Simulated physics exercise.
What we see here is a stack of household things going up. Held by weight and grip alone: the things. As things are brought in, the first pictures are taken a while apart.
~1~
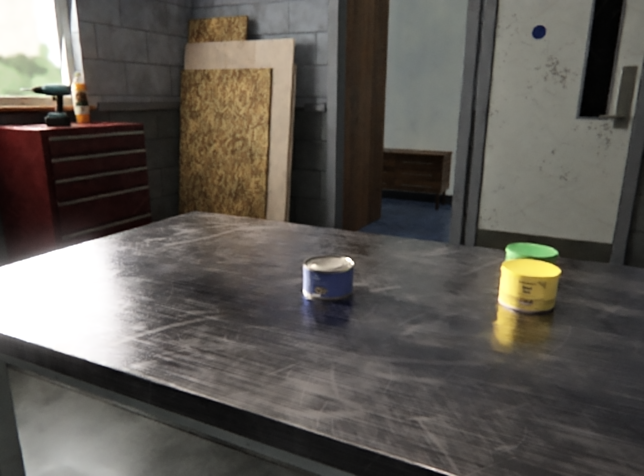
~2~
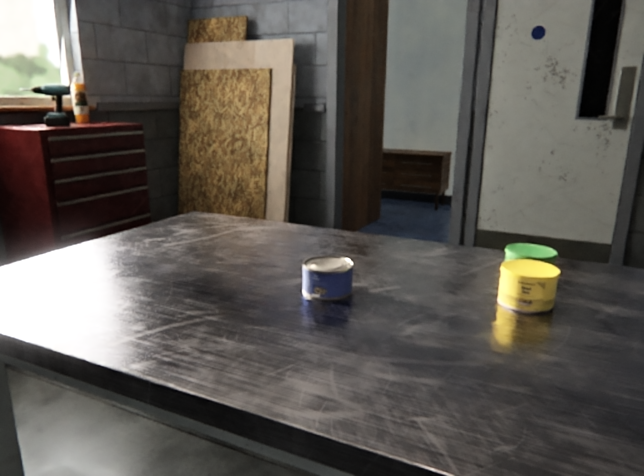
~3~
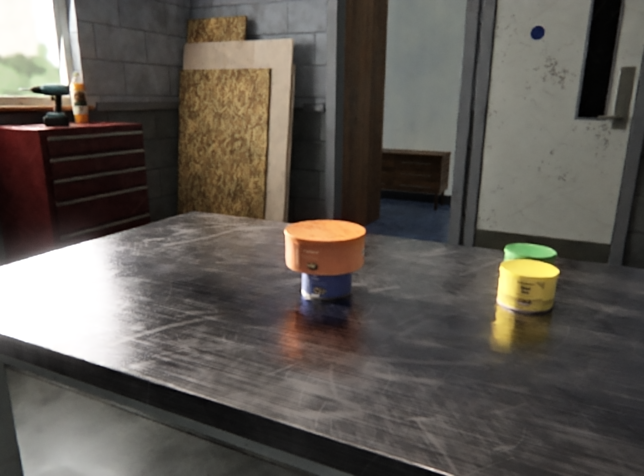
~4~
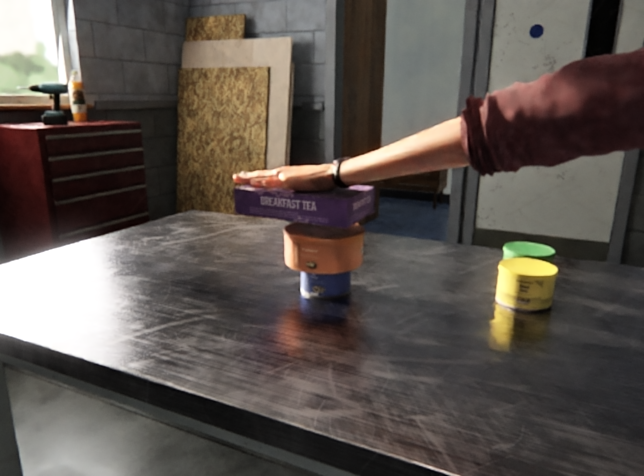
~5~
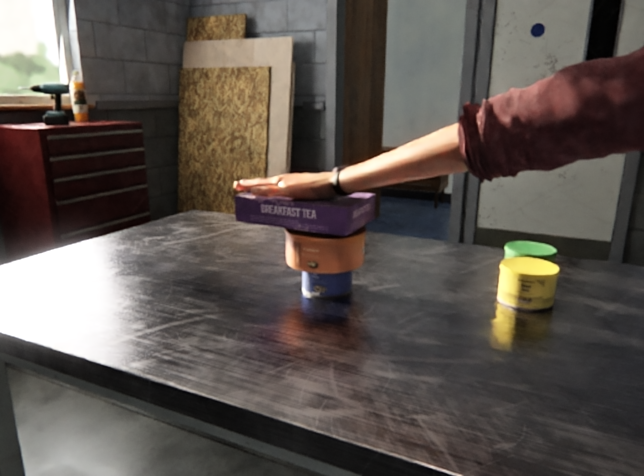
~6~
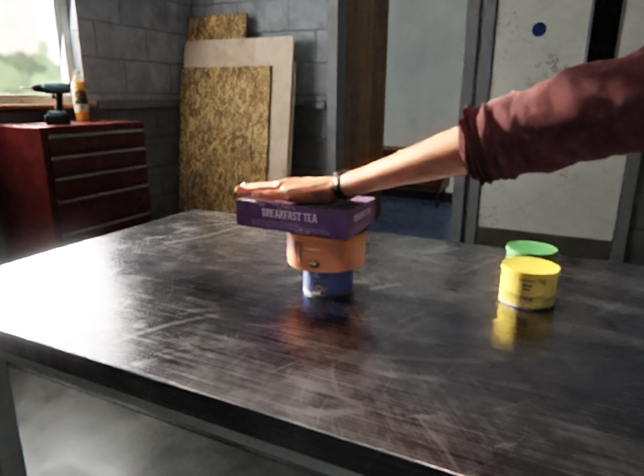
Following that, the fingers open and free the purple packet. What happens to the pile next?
The pile stays balanced.
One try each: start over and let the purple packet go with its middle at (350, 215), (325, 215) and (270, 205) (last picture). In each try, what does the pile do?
The pile does not fall at first, does not fall second and goes down third.
Then, 0.30 s on from there, no change.
Then, 0.70 s on from there, purple packet resting near (307, 212).
In the end, all 5 unmoved. At the end, from the last picture's camera, purple packet near (307, 212). The pile holds.
